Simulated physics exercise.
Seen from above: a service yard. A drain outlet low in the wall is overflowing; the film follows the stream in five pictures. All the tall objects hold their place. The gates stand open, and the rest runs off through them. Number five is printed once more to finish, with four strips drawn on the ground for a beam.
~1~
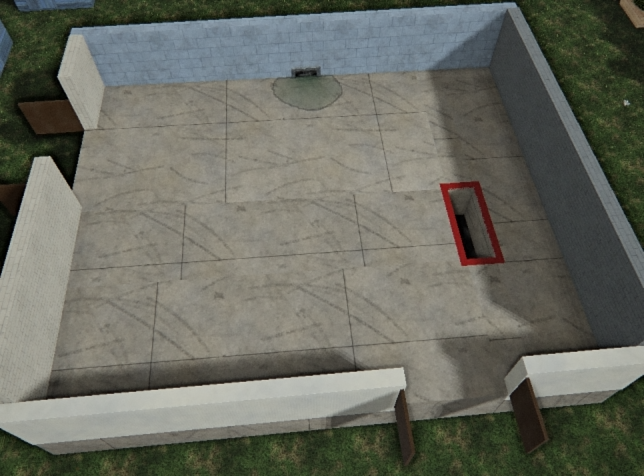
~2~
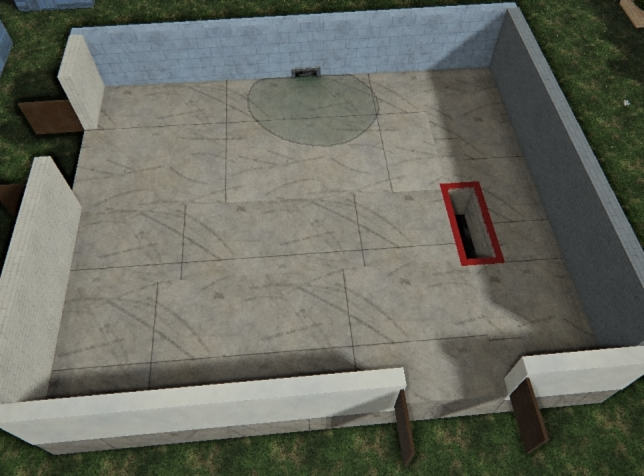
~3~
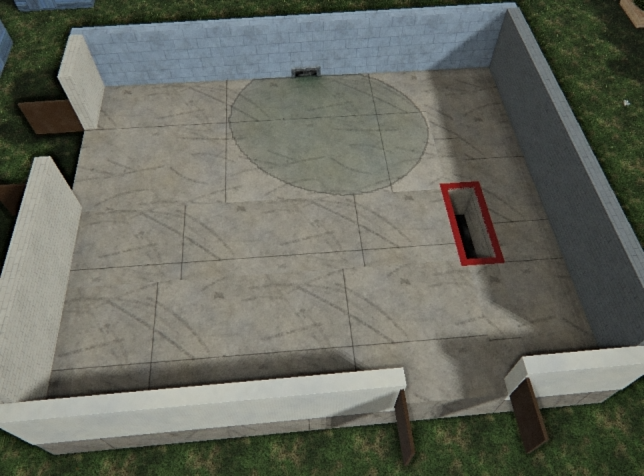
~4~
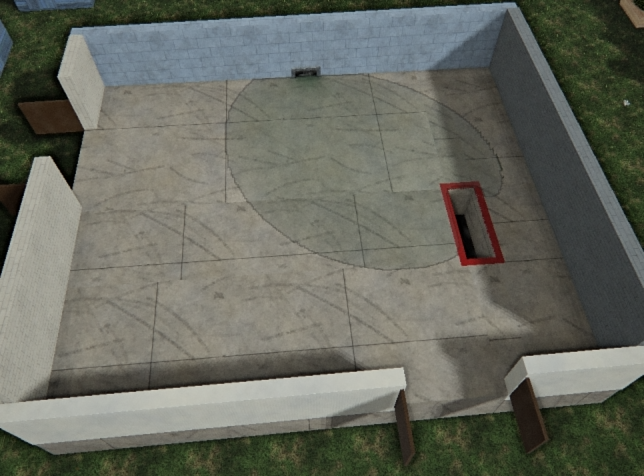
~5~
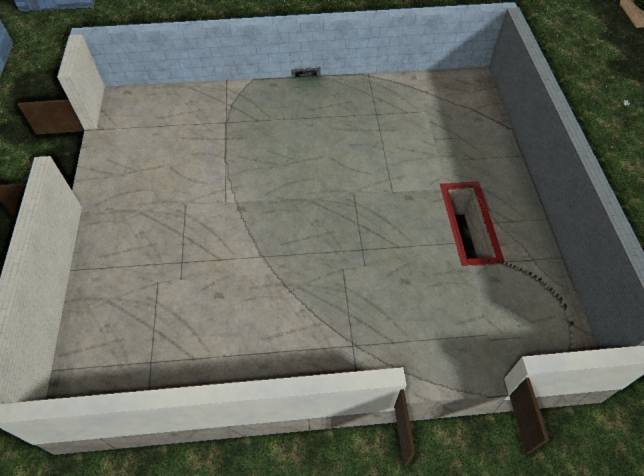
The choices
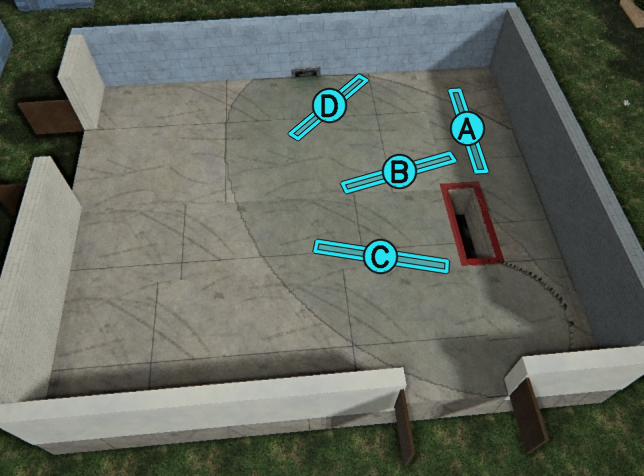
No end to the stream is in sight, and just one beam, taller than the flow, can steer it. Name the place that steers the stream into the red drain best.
C beats the others.
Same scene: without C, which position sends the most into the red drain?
A.
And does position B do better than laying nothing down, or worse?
Position B is worse.
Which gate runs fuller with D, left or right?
More leaves on the right.
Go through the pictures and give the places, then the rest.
Outfall at (306, 72); red drain at (471, 221); open gate at (450, 383); open gate at (90, 166); water covers 2 % of the ground and shows as far out as (323, 103); red drain still dry.
Water covers 7 % of the ground and shows as far out as (337, 140); red drain still dry.
Water covers 17 % of the ground and shows as far out as (385, 181); red drain still dry.
Water covers 31 % of the ground and shows as far out as (416, 265); red drain taking water.
Water covers 48 % of the ground and shows as far out as (549, 323); red drain taking water.
On the marked copy, A from (481, 171) to (454, 90); B from (344, 187) to (452, 157); C from (316, 246) to (446, 266); D from (294, 136) to (362, 78).
If A is chosen, about 45 % of the stream runs into the red drain, about 54 % out by the gates.
If B is chosen, about 15 % of the stream runs into the red drain, about 85 % out by the gates.
If C is chosen, about 59 % of the stream runs into the red drain, about 39 % out by the gates.
If D is chosen, about 15 % of the stream runs into the red drain, about 84 % out by the gates.
